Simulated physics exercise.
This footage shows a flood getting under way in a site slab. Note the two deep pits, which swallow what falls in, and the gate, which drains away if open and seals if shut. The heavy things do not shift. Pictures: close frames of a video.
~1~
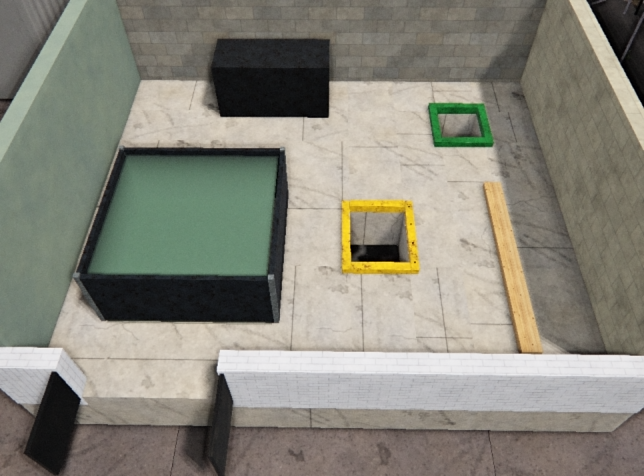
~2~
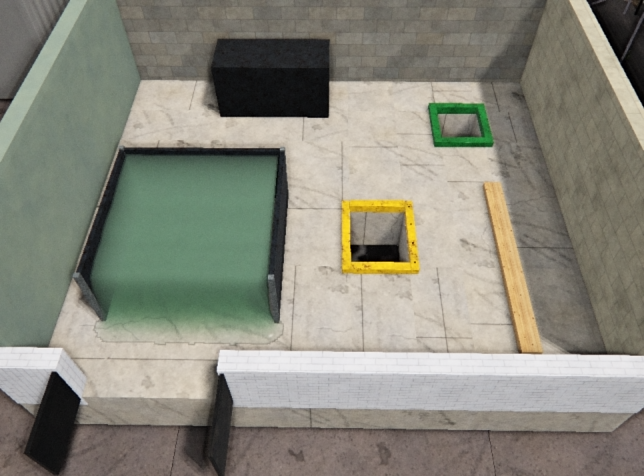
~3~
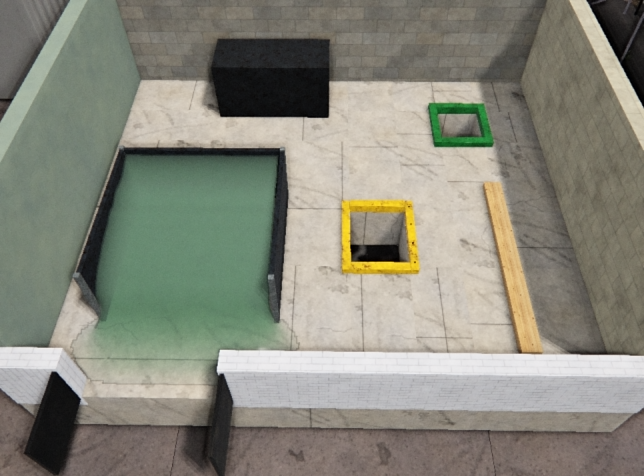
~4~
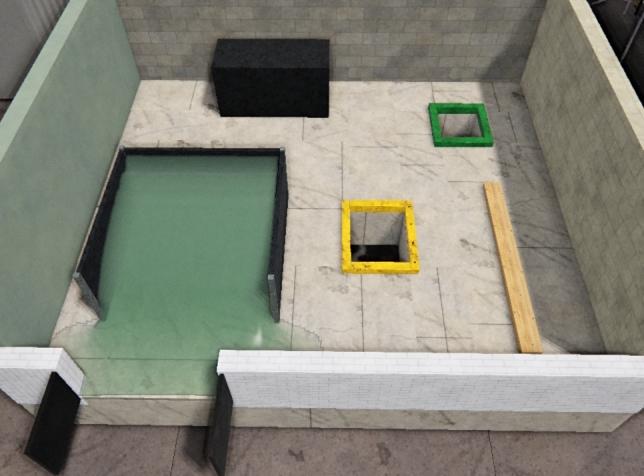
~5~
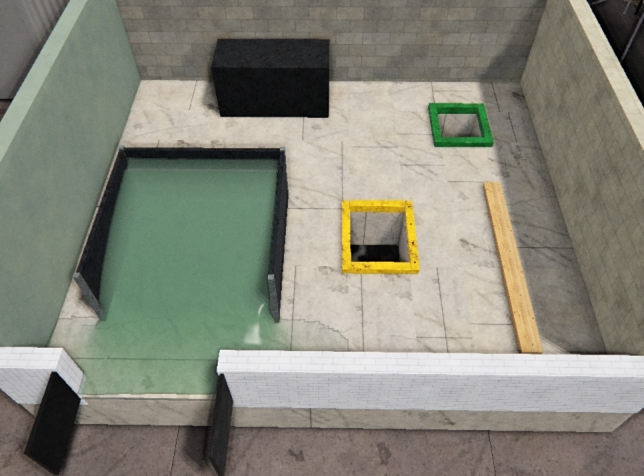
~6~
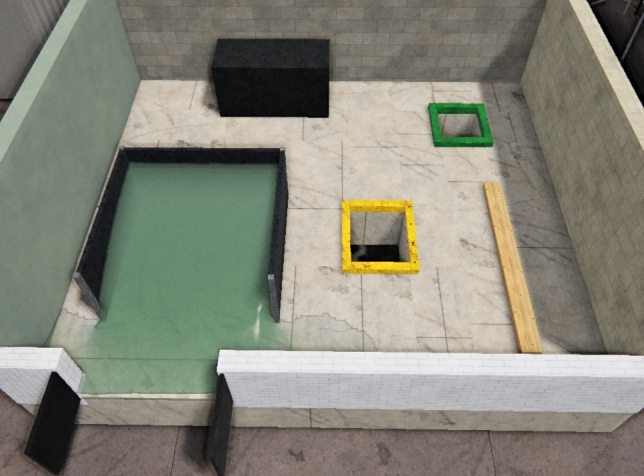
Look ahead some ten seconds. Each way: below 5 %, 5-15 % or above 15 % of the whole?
Gate - above 15 %, yellow pit - below 5 %, green pit - below 5 %.
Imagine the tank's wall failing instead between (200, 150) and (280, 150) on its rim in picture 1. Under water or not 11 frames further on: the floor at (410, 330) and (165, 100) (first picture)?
Unsoaked, then soaked.
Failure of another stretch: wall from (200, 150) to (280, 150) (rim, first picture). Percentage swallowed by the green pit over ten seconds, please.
Green takes 10 in a hundred.
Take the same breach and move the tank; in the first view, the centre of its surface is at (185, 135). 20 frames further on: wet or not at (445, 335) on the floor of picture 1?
There: Awash.
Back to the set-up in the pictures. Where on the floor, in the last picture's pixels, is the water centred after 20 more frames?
Around pixel (276, 275).
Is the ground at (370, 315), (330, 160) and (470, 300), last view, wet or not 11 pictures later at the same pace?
First swamped, then spared, then swamped.
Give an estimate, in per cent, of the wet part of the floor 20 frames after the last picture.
I make it 50 per cent.
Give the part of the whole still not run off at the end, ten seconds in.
Roughly 28 parts in every hundred.
A moment on, water covers 25 % of the floor; the gate 27 %, the yellow pit 0 %, the green pit 0 %.
Next, water covers 35 % of the floor; the gate 45 %, the yellow pit 0 %, the green pit 0 %.
Then, water covers 50 % of the floor; the gate 58 %, the yellow pit 0 %, the green pit 0 %.
Later, water covers 70 % of the floor; the gate 67 %, the yellow pit 0 %, the green pit 0 %.
In the end, water covers 95 % of the floor; the gate 72 %, the yellow pit 0 %, the green pit 0 %.
